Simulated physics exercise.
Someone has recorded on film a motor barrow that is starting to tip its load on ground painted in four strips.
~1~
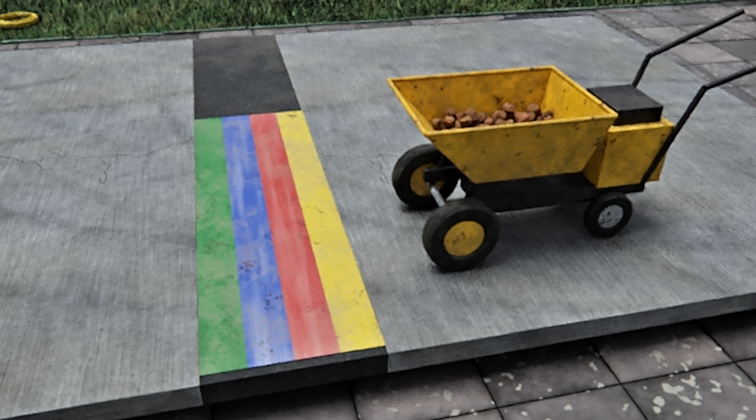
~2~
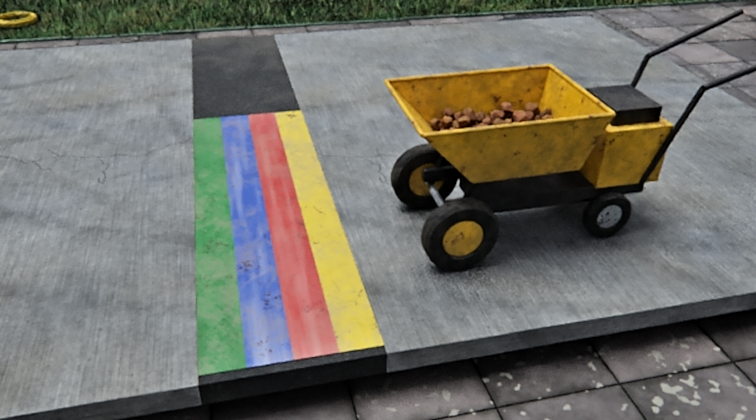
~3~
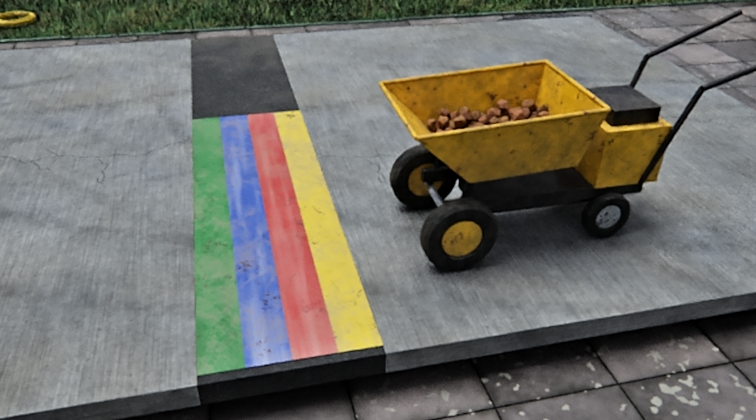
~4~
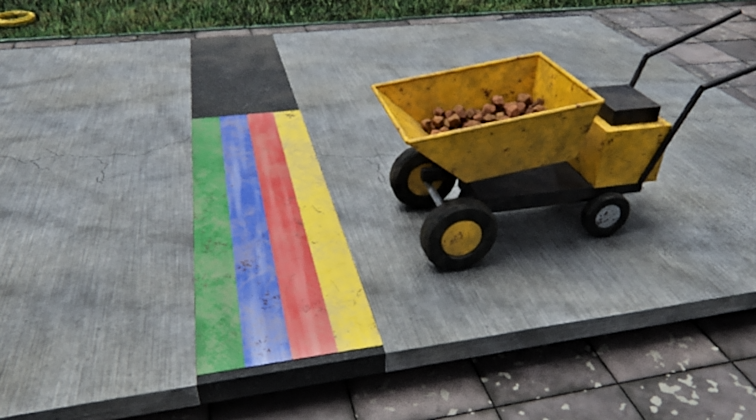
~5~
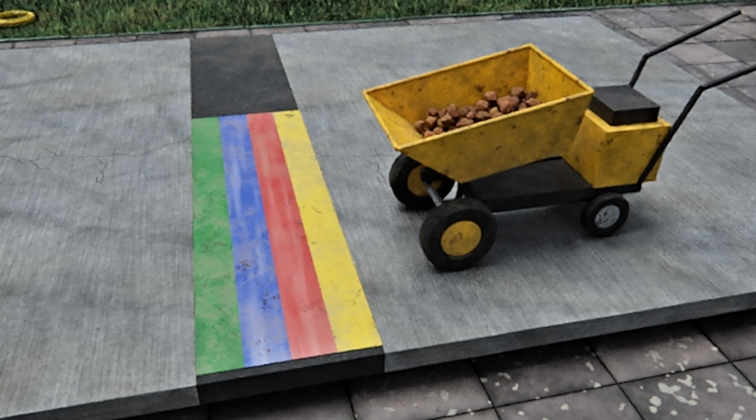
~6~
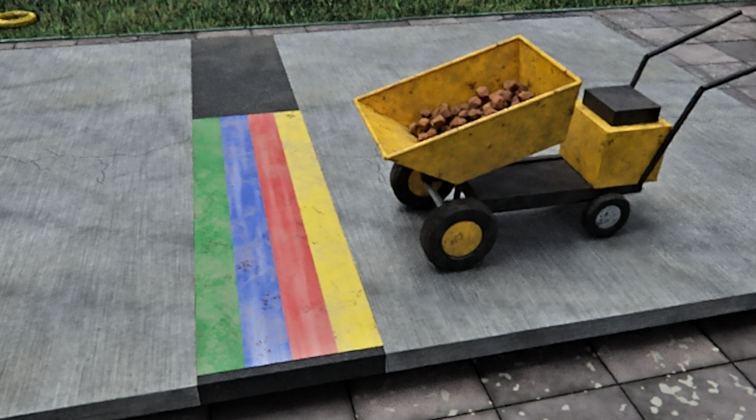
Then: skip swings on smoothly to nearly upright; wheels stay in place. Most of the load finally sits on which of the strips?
It sits mostly on the red strip.
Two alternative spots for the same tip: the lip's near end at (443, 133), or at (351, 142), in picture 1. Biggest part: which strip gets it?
First spot: That red strip; second spot: The green one.
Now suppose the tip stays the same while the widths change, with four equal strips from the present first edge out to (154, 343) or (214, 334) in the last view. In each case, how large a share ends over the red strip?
I'd say some 50 % for the first and some 40 % for the second.
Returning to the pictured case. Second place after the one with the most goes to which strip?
The next one is blue.
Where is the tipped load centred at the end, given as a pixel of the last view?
Roughly at pixel (278, 249).
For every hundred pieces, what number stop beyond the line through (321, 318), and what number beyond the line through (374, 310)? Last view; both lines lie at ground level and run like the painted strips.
Respectively 70 and 90 percent.
Soon after the last picture, skip tipped steeply; all in the skip.
A little later, skip tipped right over; about half in the skip; a small part over the yellow strip; about a third over the red strip; a small part over the blue strip.
Later still, skip tipped right over; a small part in the skip; a small part over the yellow strip; about a third over the red strip; about a quarter over the blue strip; a small part over the green strip; a stray few off the paint.
At rest, skip tipped right over; a small part in the skip; a small part over the yellow strip; about a third over the red strip; about a quarter over the blue strip; a small part over the green strip; a stray few off the paint.
